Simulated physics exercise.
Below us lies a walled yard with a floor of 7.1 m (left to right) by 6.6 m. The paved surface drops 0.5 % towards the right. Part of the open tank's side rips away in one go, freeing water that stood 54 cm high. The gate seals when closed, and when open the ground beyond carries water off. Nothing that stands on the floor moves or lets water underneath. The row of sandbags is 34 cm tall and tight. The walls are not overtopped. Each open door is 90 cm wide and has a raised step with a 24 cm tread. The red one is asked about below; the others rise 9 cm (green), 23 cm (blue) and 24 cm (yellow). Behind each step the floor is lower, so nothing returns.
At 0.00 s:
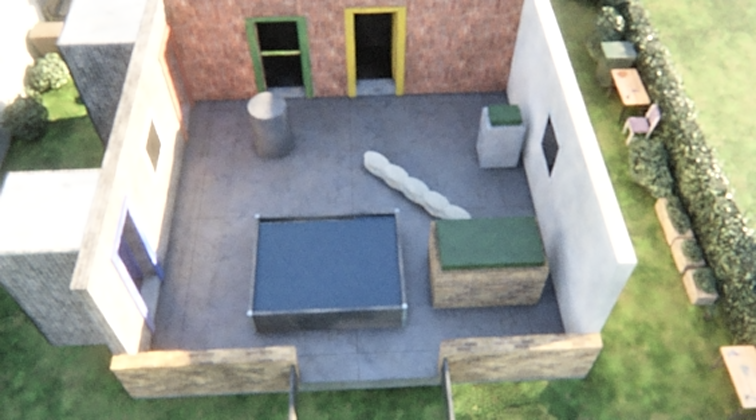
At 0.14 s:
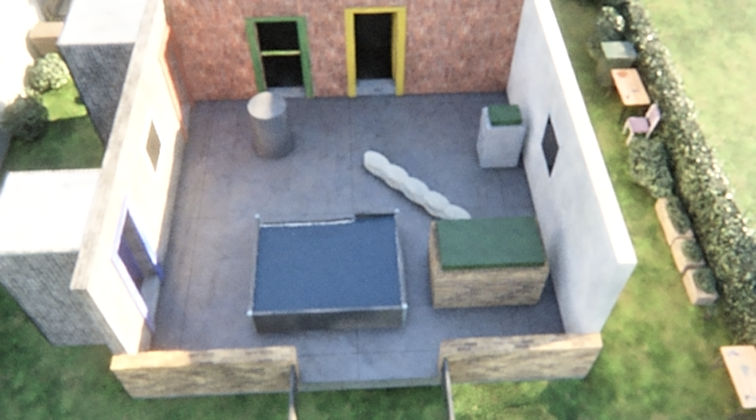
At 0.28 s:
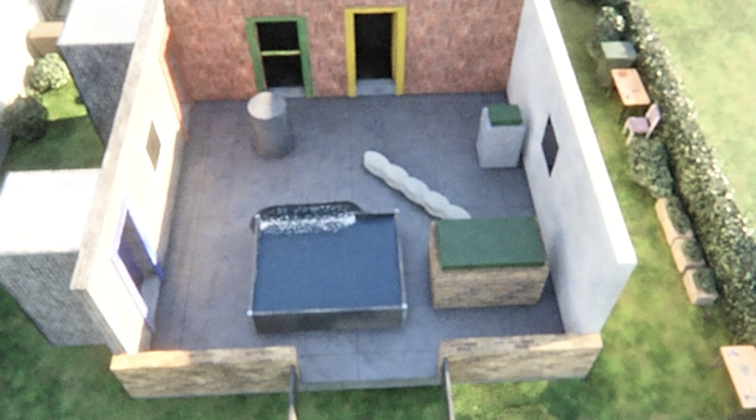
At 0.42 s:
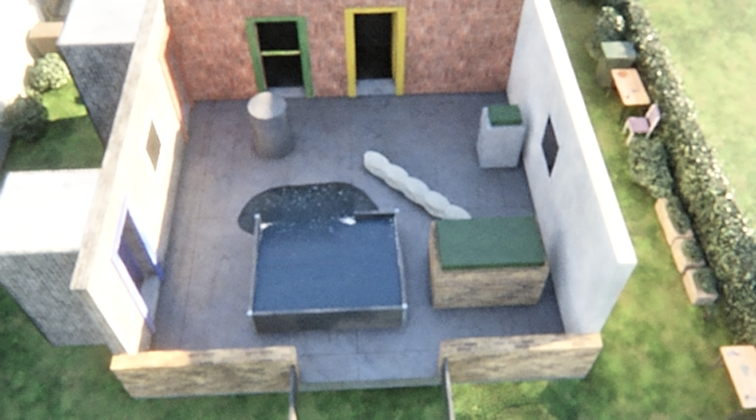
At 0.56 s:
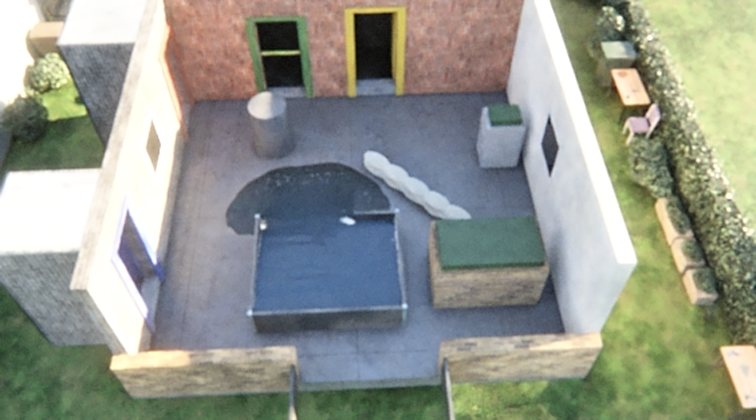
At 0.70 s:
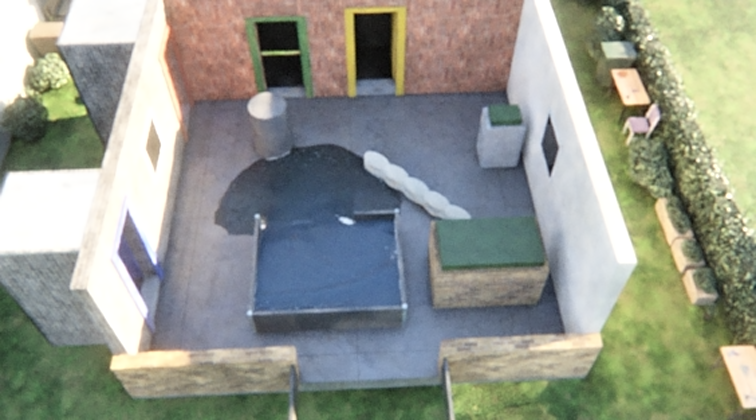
In a walled yard, water bursts from an open tank's far side and spreads across the paving.
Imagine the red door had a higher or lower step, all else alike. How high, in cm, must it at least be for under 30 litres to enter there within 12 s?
It would have to be roughly 13.5 cm high.
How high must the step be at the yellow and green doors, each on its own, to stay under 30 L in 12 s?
Roughly 17 cm at yellow and 13.5 cm at green.
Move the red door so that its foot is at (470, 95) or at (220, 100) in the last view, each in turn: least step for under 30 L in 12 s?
Roughly 12.0 and 19 cm.
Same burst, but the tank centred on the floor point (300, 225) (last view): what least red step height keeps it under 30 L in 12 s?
Some 20 cm.
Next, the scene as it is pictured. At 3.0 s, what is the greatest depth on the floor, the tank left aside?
Up to some 30 cm.
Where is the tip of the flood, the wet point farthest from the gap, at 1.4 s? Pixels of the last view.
At about (354, 99).
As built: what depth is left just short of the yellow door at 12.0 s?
Some 9.0 cm.
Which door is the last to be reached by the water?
Last comes the blue one.
After 1.4 s water covers 25 % of the floor, deepest (35 cm) near (287, 160); it has not reached the red door.
After 3.0 s water covers 45 % of the floor, deepest (30 cm) near (201, 103); 20 cm at the red door, 0 litres in over its 19 cm step.
After 12.0 s water covers 95 % of the floor, deepest (12 cm) near (495, 253); 5 cm at the red door, 8 litres in over its 19 cm step.
At the red door as built, the water arrived by 1.9 s and peaked near 22 cm at 3.6 s.
Run again over the same 12 s with other heights there, 41 litres in over 12 cm, 15 litres over 16.5 cm. The limit of 30 litres is kept from about 13.5 cm up.
